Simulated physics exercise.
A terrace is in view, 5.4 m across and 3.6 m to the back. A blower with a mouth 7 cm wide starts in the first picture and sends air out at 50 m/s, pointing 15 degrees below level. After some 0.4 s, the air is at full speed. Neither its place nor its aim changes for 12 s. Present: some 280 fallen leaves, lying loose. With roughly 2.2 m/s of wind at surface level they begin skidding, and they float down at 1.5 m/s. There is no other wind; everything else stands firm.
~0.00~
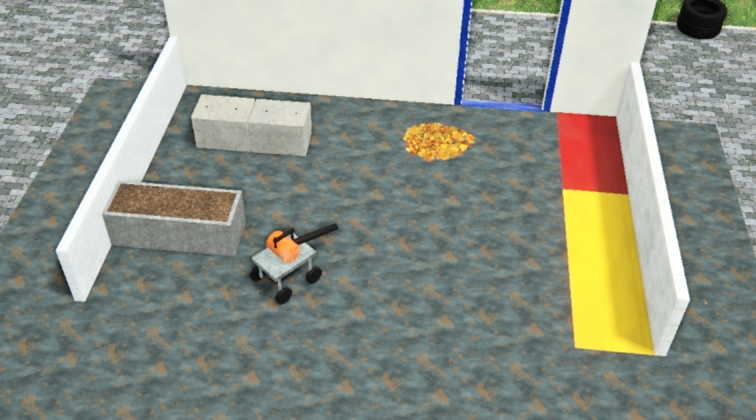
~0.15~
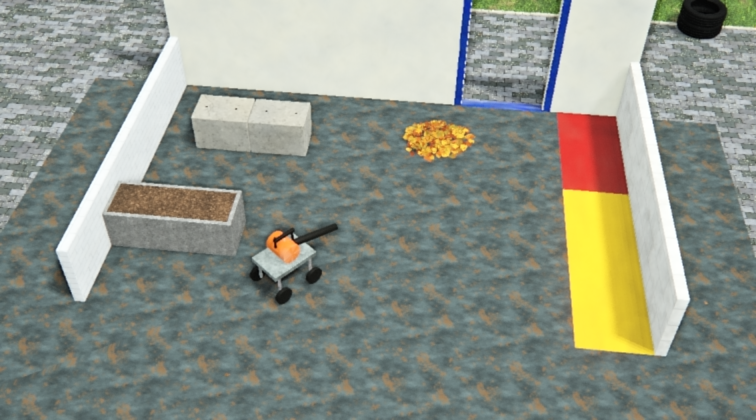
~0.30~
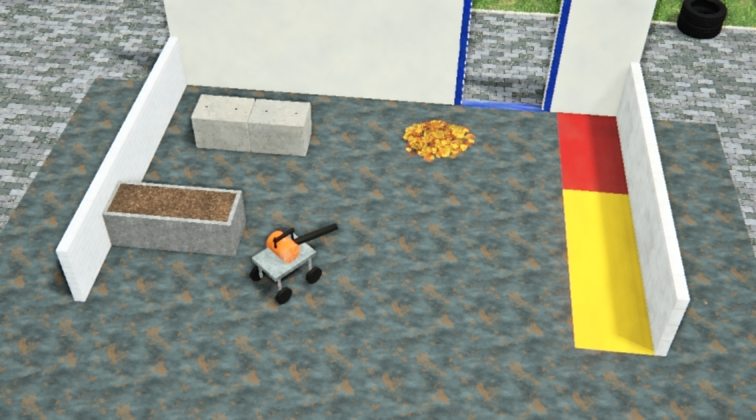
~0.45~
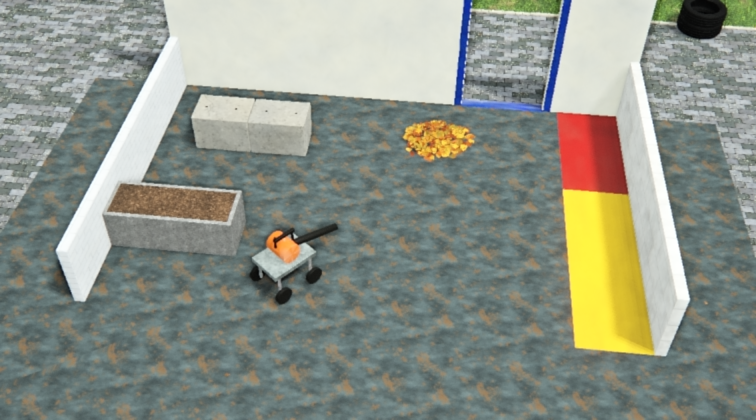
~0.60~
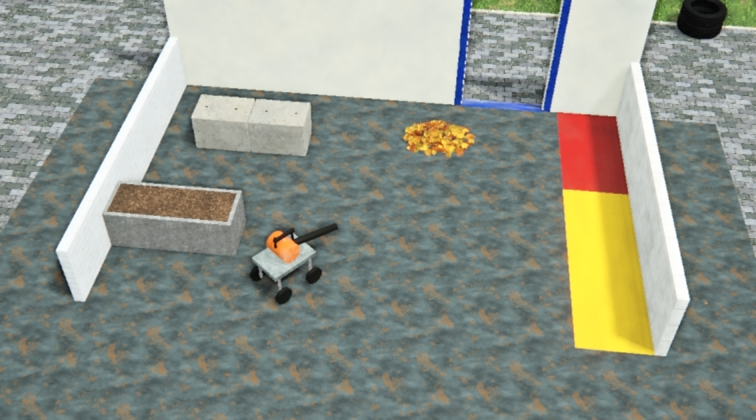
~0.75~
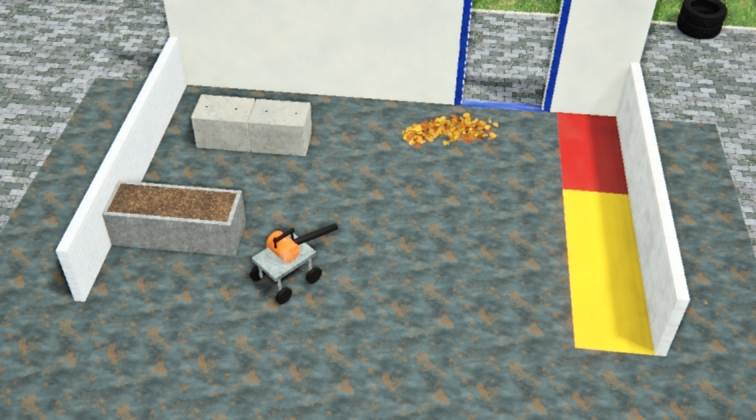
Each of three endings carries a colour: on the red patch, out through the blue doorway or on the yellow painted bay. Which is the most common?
Blue.
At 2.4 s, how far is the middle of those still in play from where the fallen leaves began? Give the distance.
Roughly 1.0 m from where they started.
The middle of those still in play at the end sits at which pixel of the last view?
The middle lands close to (450, 104) in pixels.
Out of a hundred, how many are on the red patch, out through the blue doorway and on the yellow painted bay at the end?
I'd put it at around 0 % for red, 90 % for blue and 0 % for yellow.
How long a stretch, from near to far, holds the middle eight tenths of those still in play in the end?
Spread: Approx. 0.8 m.
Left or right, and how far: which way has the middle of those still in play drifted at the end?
Net drift: Rightward, close to 0.2 m.
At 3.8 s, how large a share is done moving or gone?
I would put it at around 80 %.
After 2.4 s the count stands so, 80 % are out through the blue doorway, 0 % on the yellow painted bay and 0 % on the red patch; the middle of those still in play is near (472, 92).
After 3.8 s the count stands so, 83 % are out through the blue doorway, 0 % on the yellow painted bay and 0 % on the red patch; the middle of those still in play is near (457, 104).
After 6.6 s the count stands so, 87 % are out through the blue doorway, 0 % on the yellow painted bay and 0 % on the red patch; the middle of those still in play is near (450, 102).
After 12.0 s, at the end, 89 % are out through the blue doorway, 0 % on the yellow painted bay and 0 % on the red patch; the middle of those still in play is near (450, 104).
